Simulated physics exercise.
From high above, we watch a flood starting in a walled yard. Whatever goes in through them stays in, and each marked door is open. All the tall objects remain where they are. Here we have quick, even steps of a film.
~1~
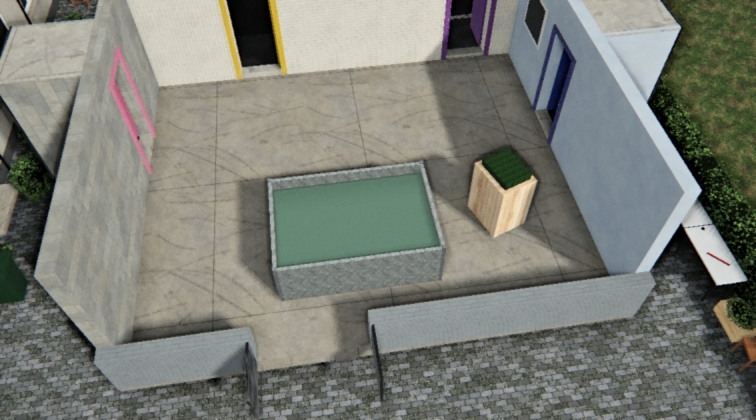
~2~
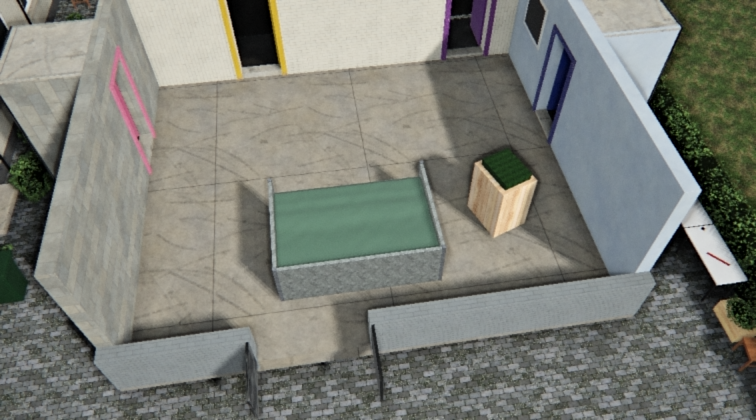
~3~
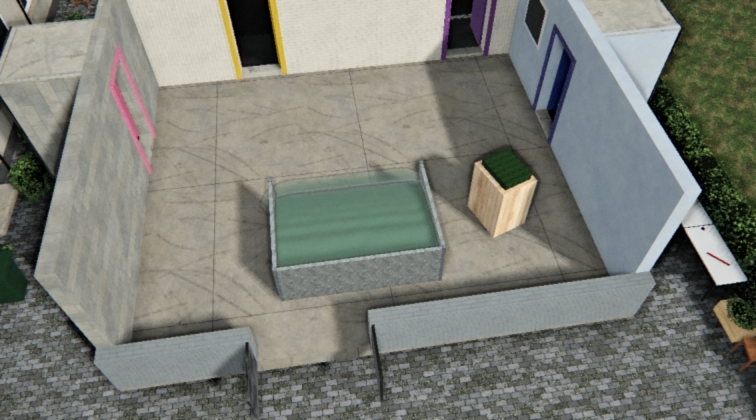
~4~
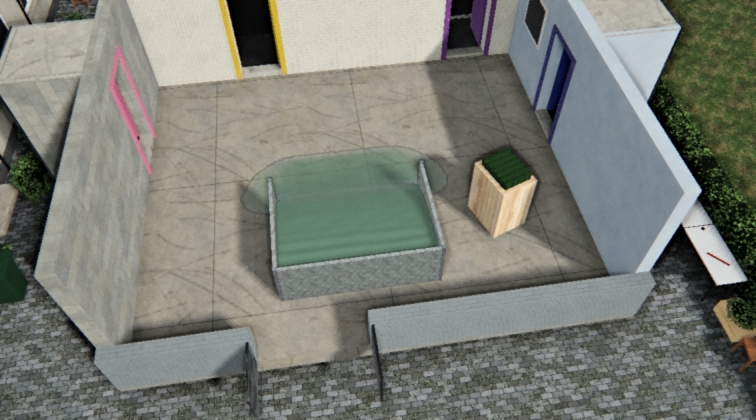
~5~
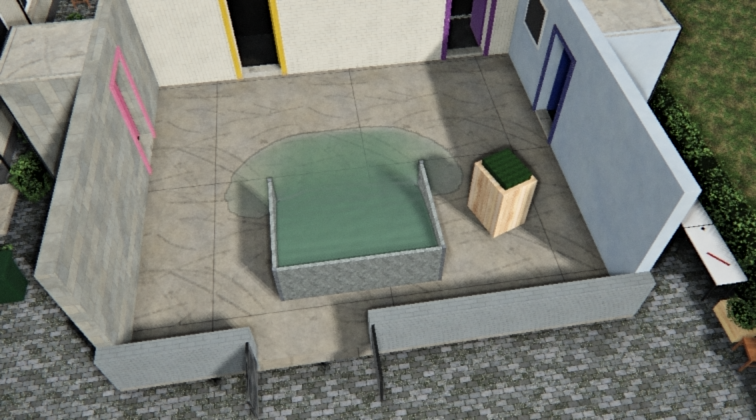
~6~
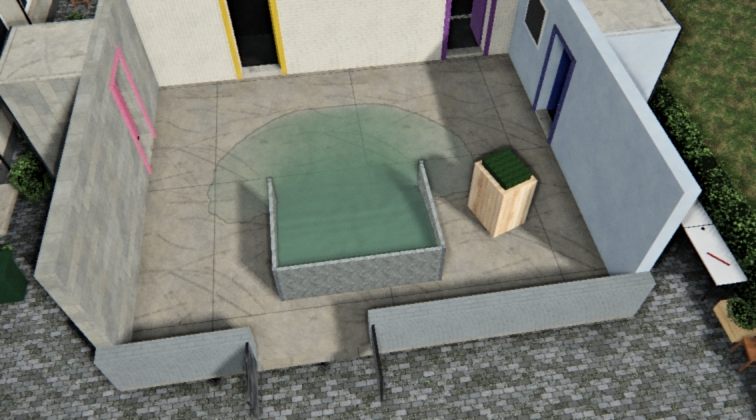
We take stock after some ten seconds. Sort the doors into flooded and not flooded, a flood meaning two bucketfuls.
Sorted: Pink door - not flooded; blue door - flooded; purple door - flooded; yellow door - flooded.
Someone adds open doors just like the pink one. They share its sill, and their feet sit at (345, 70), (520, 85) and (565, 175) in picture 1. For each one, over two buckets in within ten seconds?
Taking them as listed, the first gets past the limit, the second gets past the limit and the third doesn't reach the limit.
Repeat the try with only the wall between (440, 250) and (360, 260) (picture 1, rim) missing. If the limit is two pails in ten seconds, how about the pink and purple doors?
The pink door falls short and the purple door tops the limit.
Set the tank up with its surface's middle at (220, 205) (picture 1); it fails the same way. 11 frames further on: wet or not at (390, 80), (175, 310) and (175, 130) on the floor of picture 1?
Soaked, parched, soaked.
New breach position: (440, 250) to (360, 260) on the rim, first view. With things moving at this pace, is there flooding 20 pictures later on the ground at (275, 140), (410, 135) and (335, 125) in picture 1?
Taking the spots in turn: Untouched, untouched and untouched.
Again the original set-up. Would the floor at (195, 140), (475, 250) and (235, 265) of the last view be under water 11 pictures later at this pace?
In that order the points end up soaked, high and dry and high and dry.
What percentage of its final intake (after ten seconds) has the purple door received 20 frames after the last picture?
Near 25 per cent, give or take.
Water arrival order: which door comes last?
I'd go with the door marked blue.
A moment on, water covers 45 % of the floor; the pink door not reached, the blue door not reached, the purple door not reached, the yellow door under two buckets in.
Next, water covers 55 % of the floor; the pink door wet at the sill, nothing in, the blue door wet at the sill, nothing in, the purple door under two buckets in, the yellow door far over two buckets in.
Then, water covers 55 % of the floor; the pink door wet at the sill, nothing in, the blue door wet at the sill, nothing in, the purple door over two buckets in, the yellow door far over two buckets in.
Later, water covers 90 % of the floor; the pink door wet at the sill, nothing in, the blue door over two buckets in, the purple door far over two buckets in, the yellow door far over two buckets in.
In the end, water covers 100 % of the floor; the pink door wet at the sill, nothing in, the blue door far over two buckets in, the purple door far over two buckets in, the yellow door far over two buckets in.
